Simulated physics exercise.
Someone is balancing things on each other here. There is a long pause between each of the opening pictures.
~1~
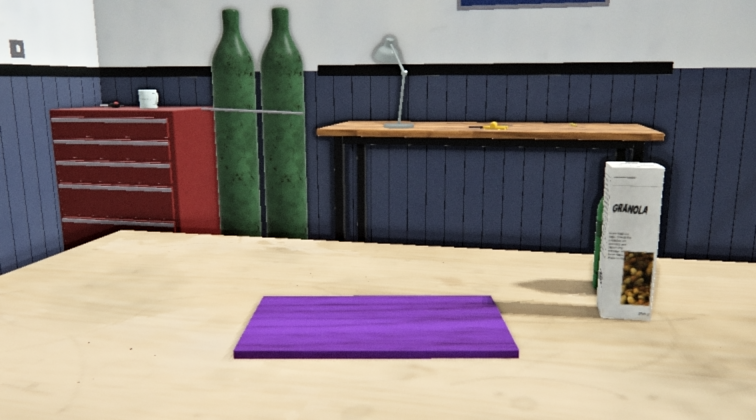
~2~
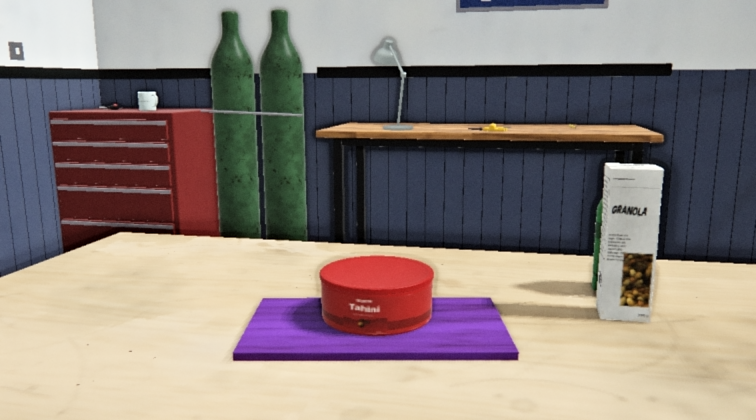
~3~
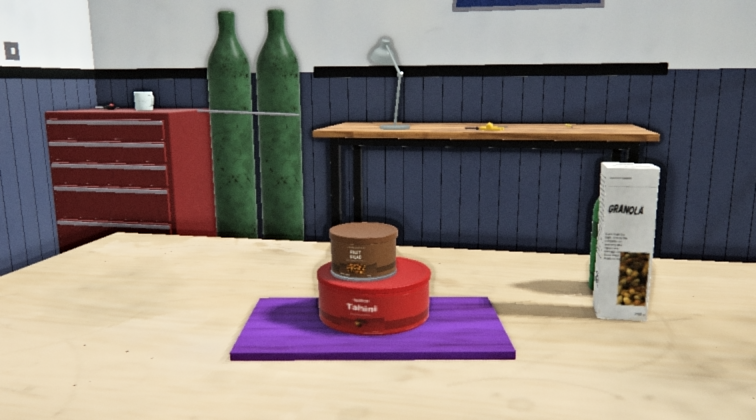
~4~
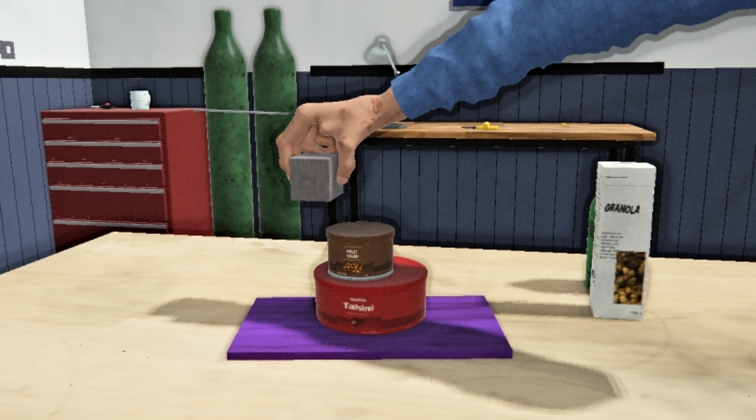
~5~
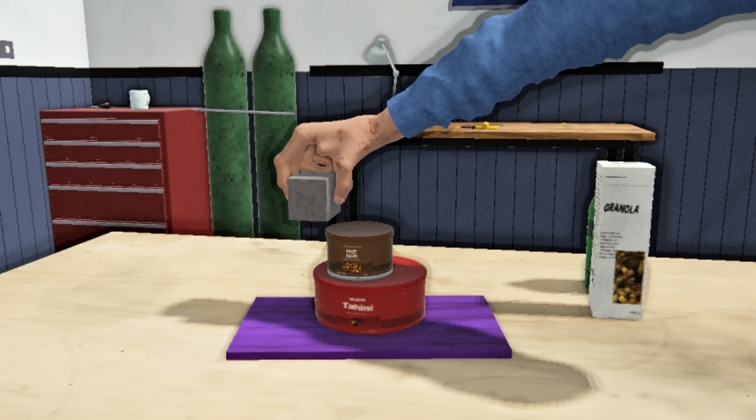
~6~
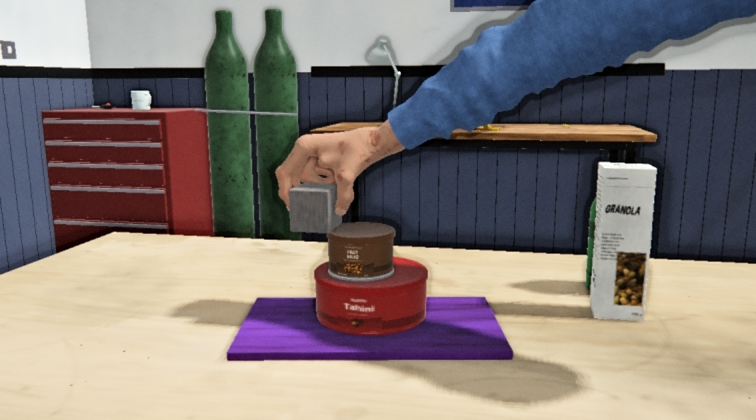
A red tub appeared on the purple board, then a smaller brown tub on top of it, and a hand lowered a grey block onto the brown tub's left side, still gripping it.
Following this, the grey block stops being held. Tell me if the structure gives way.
Most likely the pile will not stay as built.
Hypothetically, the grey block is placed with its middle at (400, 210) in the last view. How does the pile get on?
The pile tumbles.
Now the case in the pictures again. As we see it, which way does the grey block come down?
It shifts to the viewer's left.
Then, 0.30 s on from there, grey block now fallen.
Then, 0.40 s on from there, things are still on the move.
Then, 1.90 s on from there, nothing new.
In the end, fallen, grey block; the other 5 unmoved. At the end, from the last picture's camera, grey block near (283, 289). The pile loses its balance.
